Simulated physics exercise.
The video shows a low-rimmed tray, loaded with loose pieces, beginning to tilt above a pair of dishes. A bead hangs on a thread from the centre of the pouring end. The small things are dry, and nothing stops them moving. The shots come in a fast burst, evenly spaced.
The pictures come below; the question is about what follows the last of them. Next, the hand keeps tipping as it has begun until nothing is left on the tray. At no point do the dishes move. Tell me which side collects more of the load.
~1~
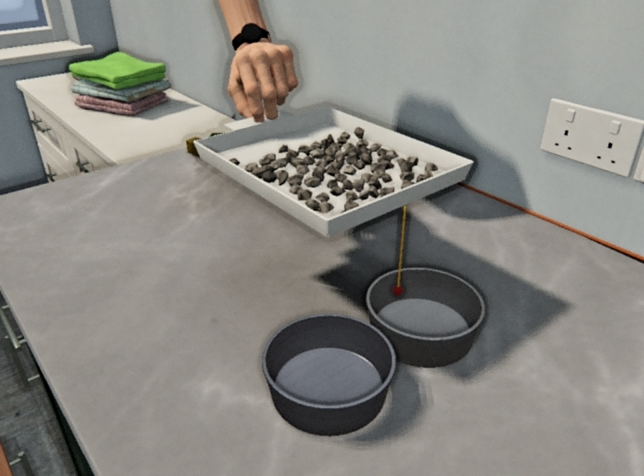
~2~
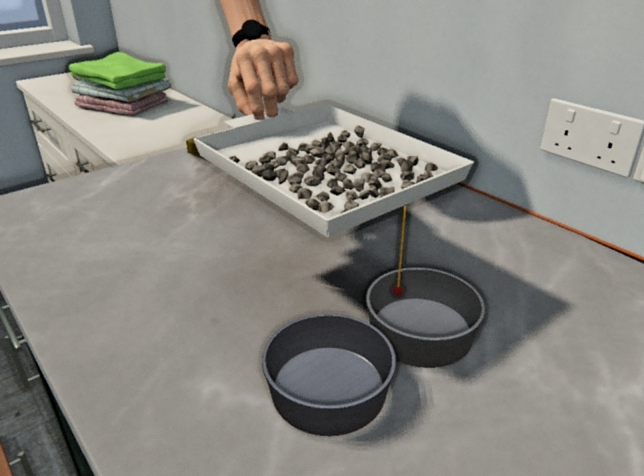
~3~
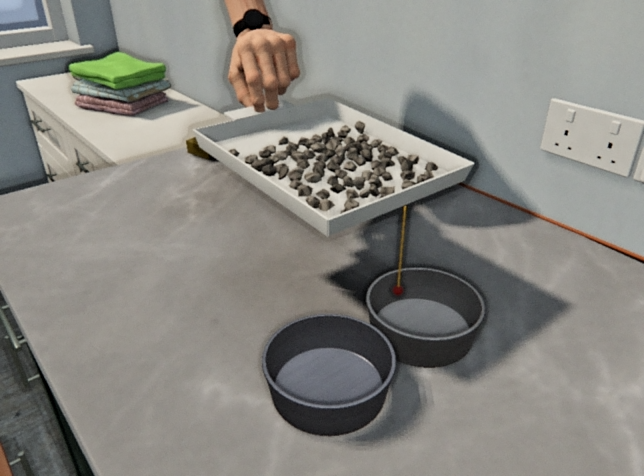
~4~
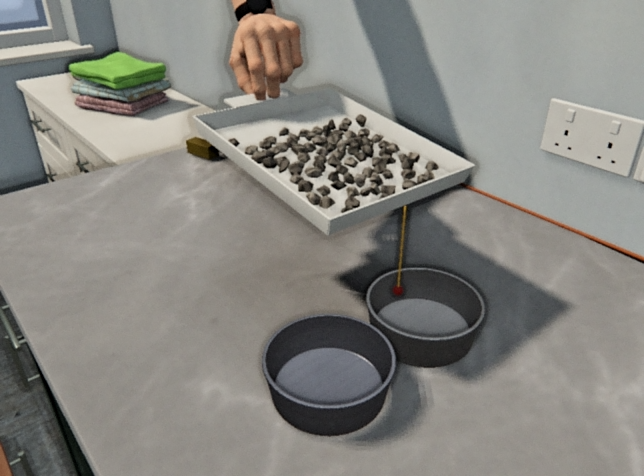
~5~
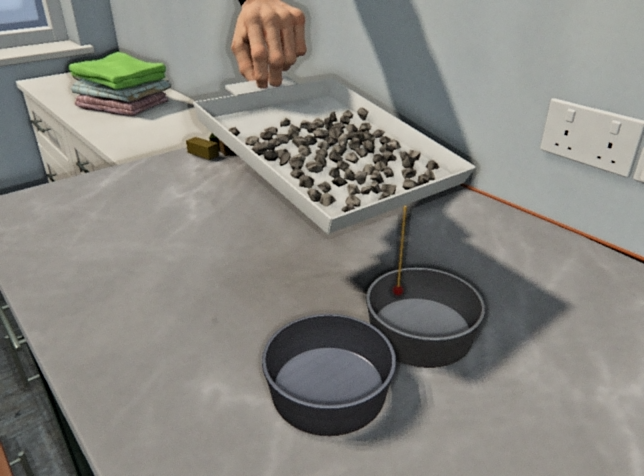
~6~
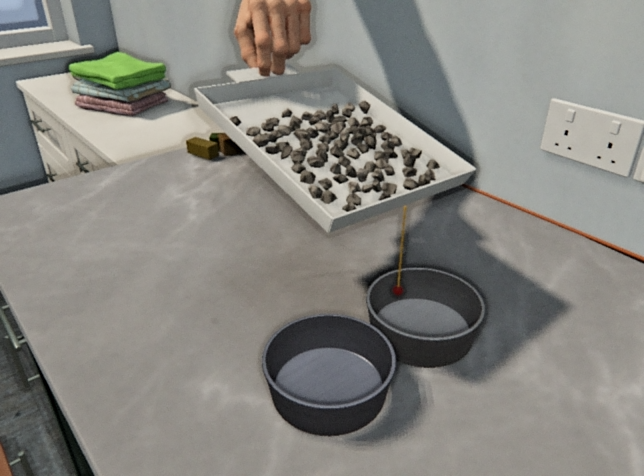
The right-side dish receives more.
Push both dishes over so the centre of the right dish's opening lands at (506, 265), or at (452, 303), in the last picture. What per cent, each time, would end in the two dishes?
It would be roughly 70 per cent in the first placement and roughly 80 per cent in the second.
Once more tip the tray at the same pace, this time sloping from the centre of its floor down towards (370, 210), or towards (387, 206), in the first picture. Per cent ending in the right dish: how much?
Around 20 per cent first, around 30 per cent next.
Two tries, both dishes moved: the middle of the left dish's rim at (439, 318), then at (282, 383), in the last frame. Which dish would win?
The first time the left-side one comes out ahead, the second time the right-side one.
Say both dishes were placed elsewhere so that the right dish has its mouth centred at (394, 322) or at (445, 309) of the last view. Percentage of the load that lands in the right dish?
Roughly 40 per cent, and 70 per cent.
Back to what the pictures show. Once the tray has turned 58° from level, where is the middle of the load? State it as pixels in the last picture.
About (408, 161).
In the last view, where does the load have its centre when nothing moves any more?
Roughly at (447, 333), give or take.
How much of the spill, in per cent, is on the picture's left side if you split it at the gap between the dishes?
That's roughly 0 per cent of the pieces.
Soon, tray tipped steeply; all on the tray.
A while on, tray tipped right over; about half on the tray; a small part in the right dish; a small part outside both; about a quarter in the air.
Towards the end, tray tipped past a quarter turn; about two thirds in the right dish; about a third outside both.
Finally, tray tipped past a quarter turn; none in the left dish; about two thirds in the right dish; about a third outside both.
